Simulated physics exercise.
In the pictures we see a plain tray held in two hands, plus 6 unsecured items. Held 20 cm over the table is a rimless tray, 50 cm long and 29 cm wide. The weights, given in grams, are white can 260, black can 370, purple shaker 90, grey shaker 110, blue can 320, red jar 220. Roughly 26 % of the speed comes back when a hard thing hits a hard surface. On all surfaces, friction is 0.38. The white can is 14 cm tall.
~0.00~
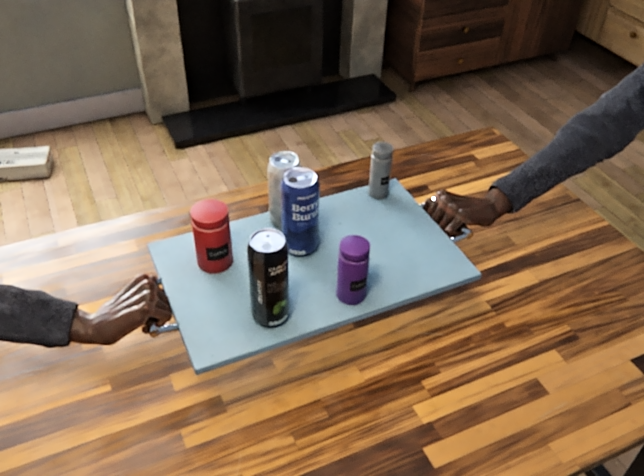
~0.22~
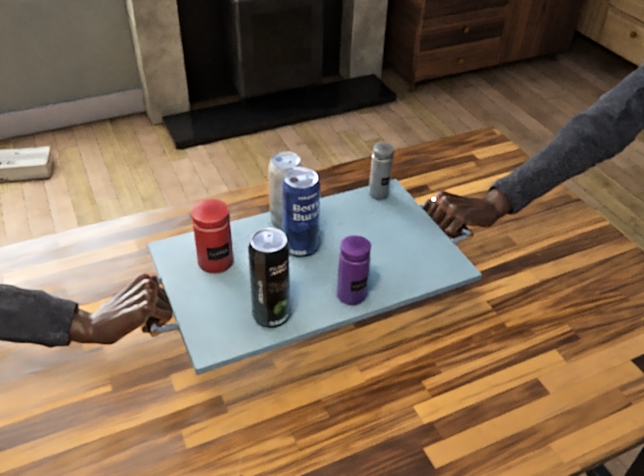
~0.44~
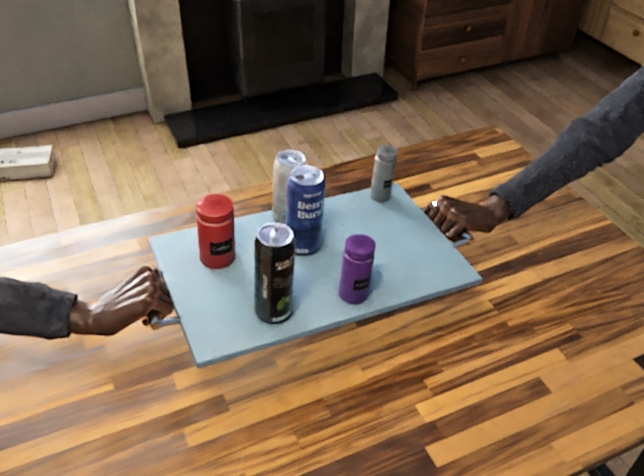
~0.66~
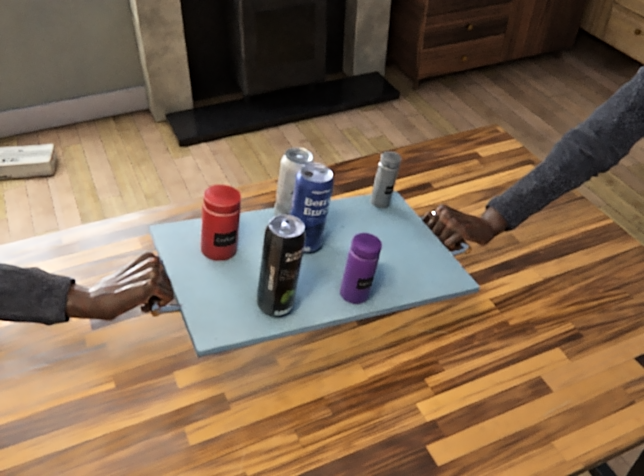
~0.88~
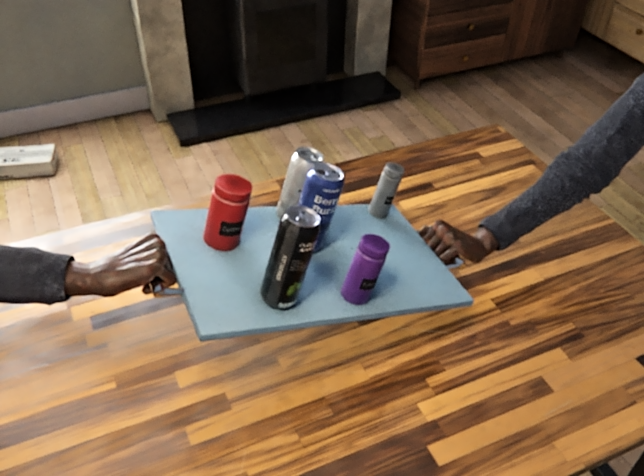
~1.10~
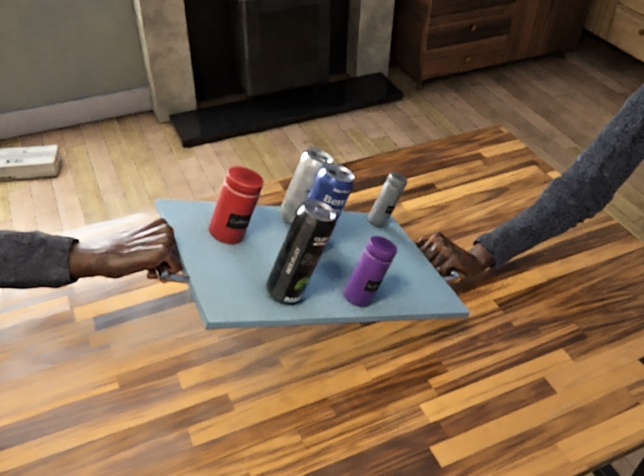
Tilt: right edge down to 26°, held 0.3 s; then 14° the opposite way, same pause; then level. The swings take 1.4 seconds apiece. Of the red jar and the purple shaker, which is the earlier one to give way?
It is the second of the two.
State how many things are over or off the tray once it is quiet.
The count is 6.
After 1.60 s, tray tilted 26°, right edge down; grey shaker now off the tray; purple shaker on its side near (431, 296); red jar slid 10 cm near (289, 207).
After 2.00 s, tray tilted 24°, right edge down; white can, black can, purple shaker and blue can now off the tray; red jar slid 35 cm near (396, 219).
After 2.50 s, tray tilted 6°, right edge down; red jar now off the tray.
After 3.10 s, tray tilted 14°, left edge down.
At rest (5.3 s), off the tray, white can, black can, purple shaker, grey shaker, blue can and red jar. Seen from the same camera at the end, red jar near (348, 243), purple shaker near (559, 331). Red jar went at 2.10 s; purple shaker went at 1.52 s.
